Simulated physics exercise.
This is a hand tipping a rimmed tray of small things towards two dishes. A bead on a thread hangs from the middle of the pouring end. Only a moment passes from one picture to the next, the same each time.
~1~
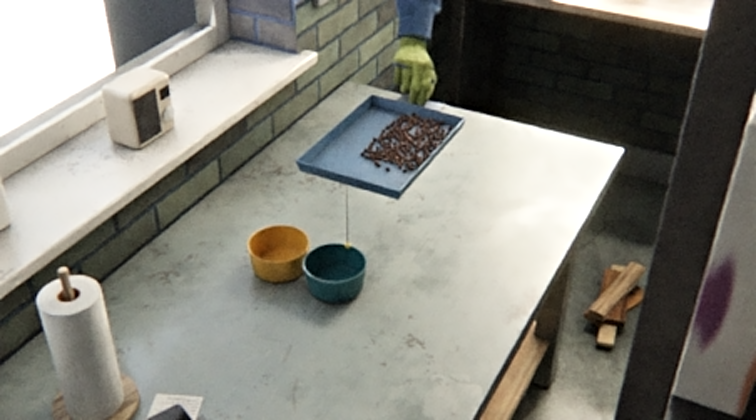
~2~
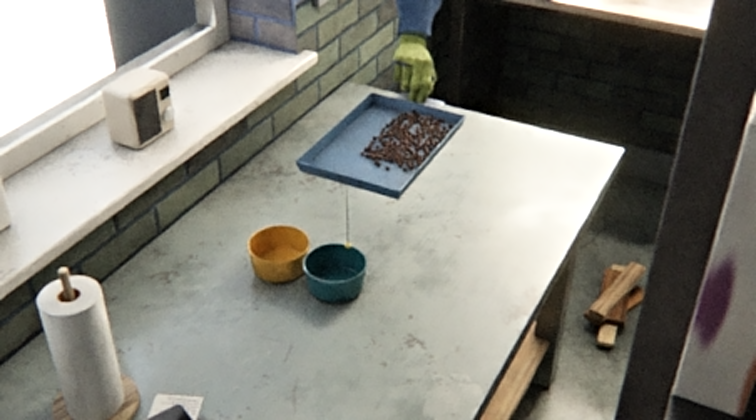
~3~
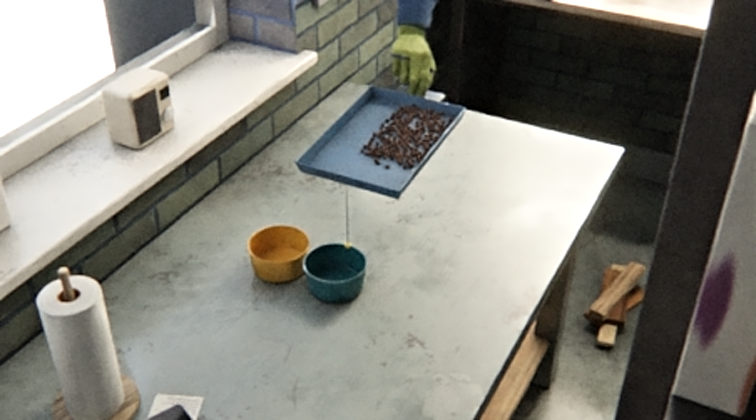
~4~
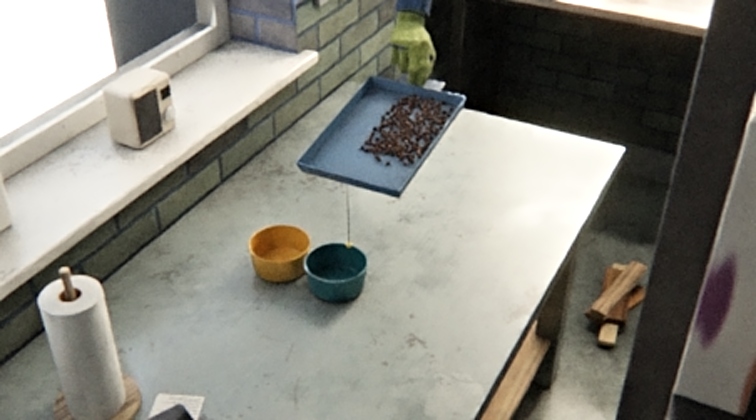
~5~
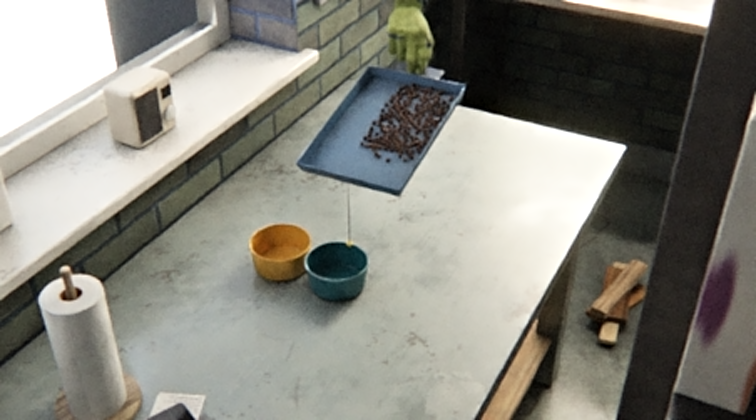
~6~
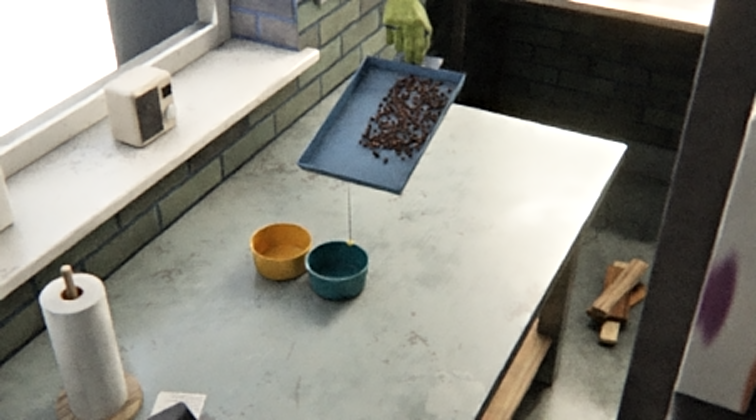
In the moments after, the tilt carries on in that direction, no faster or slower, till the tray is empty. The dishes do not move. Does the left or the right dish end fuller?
It favours the right-hand dish.
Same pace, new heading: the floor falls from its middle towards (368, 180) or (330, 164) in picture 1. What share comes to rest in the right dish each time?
First some 20, then 0 per cent.
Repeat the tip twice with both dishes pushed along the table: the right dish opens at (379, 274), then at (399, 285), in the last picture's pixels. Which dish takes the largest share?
One: The dish on the left. Two: The left-hand dish.
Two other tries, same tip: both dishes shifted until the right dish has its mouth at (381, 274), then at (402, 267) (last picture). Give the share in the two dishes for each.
Roughly 70 per cent, and 20 per cent.
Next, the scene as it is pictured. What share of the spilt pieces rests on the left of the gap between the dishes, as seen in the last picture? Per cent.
Some 40 per cent.
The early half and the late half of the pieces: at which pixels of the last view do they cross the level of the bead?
Around (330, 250) and then (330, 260).
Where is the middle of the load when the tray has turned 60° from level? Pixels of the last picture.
Around (350, 179).
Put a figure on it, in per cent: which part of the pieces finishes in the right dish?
About 60 per cent.
Soon, tray tipped steeply; most on the tray; a small part in the air.
A while on, tray tipped right over; about half on the tray; a small part in the right dish; a small part in the left dish; a small part outside both; about a quarter in the air.
Towards the end, tray tipped past a quarter turn; about half in the right dish; about a quarter in the left dish; about a quarter outside both.
Finally, tray tipped past a quarter turn; about half in the right dish; about a quarter in the left dish; about a quarter outside both.
